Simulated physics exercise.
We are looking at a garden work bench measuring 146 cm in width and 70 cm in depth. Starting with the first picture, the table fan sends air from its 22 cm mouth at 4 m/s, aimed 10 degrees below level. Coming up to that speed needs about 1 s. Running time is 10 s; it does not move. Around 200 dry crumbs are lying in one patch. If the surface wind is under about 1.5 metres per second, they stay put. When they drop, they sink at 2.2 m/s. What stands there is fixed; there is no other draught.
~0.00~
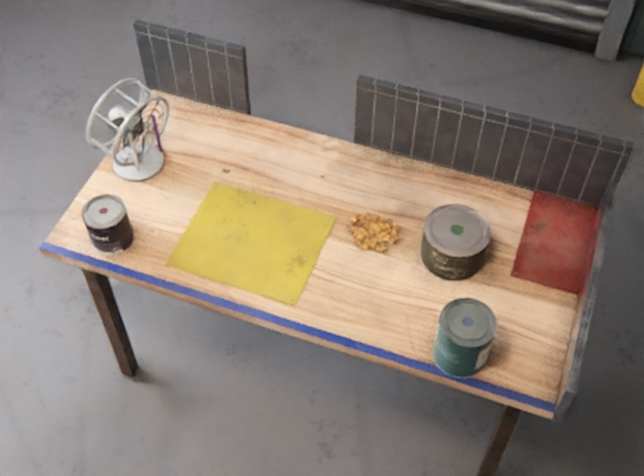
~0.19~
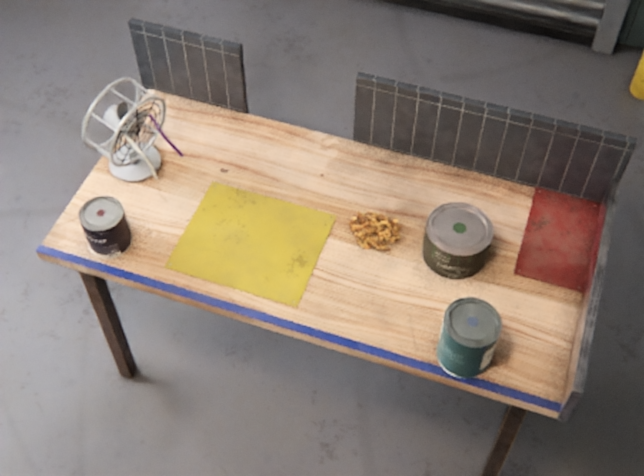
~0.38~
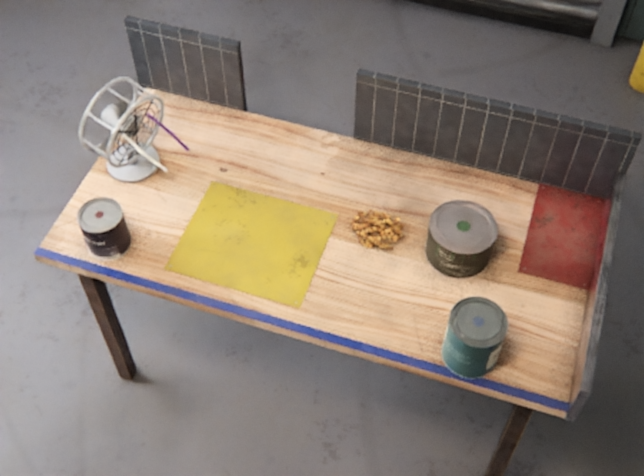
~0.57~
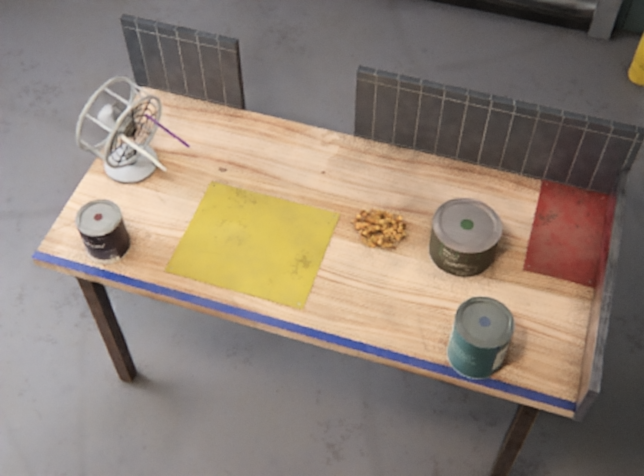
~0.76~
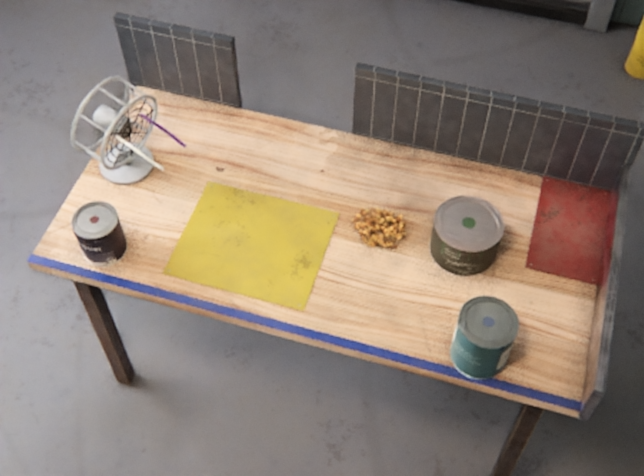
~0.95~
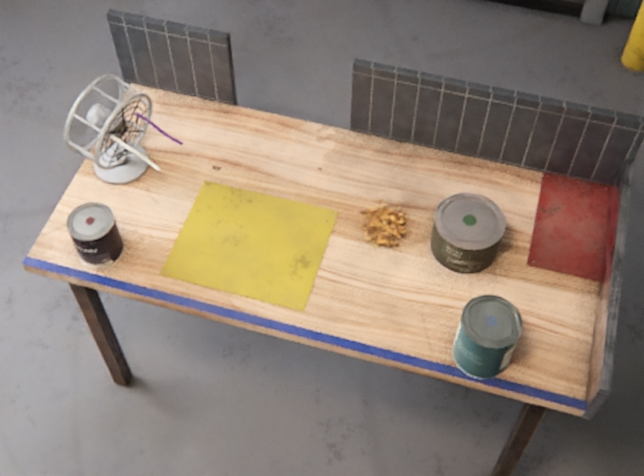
Small pile of dry crumbs sitting nearly still on a wooden bench with a small fan and tins, then shifting slightly.
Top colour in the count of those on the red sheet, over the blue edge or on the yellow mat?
The red one.
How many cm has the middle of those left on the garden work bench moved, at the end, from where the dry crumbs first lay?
Roughly 55 centimetres.
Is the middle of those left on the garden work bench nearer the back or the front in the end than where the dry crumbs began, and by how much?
Looks like a rearward shift by some 30 cm.
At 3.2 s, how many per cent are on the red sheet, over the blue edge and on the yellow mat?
Roughly 60 % red, 2 % blue and 0 % yellow.
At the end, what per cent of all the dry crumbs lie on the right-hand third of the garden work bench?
Roughly 100 in a hundred.
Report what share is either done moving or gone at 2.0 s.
Close to 10 % of them.
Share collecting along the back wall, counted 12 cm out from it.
Roughly 80 in a hundred.
After 2.0 s, 88 % are on the move or not yet settled, 64 % are on the red sheet, 0 % on the yellow mat and 2 % over the blue edge; the middle of those still in play is near (560, 197).
After 3.2 s, 84 % are on the move or not yet settled, 57 % are on the red sheet, 0 % on the yellow mat and 2 % over the blue edge; the middle of those still in play is near (560, 189).
After 5.5 s, 80 % are on the move or not yet settled, 54 % are on the red sheet, 0 % on the yellow mat and 2 % over the blue edge; the middle of those still in play is near (561, 189).
After 10.0 s, at the end, 56 % are on the red sheet, 0 % on the yellow mat and 2 % over the blue edge; the middle of those still in play is near (559, 184).
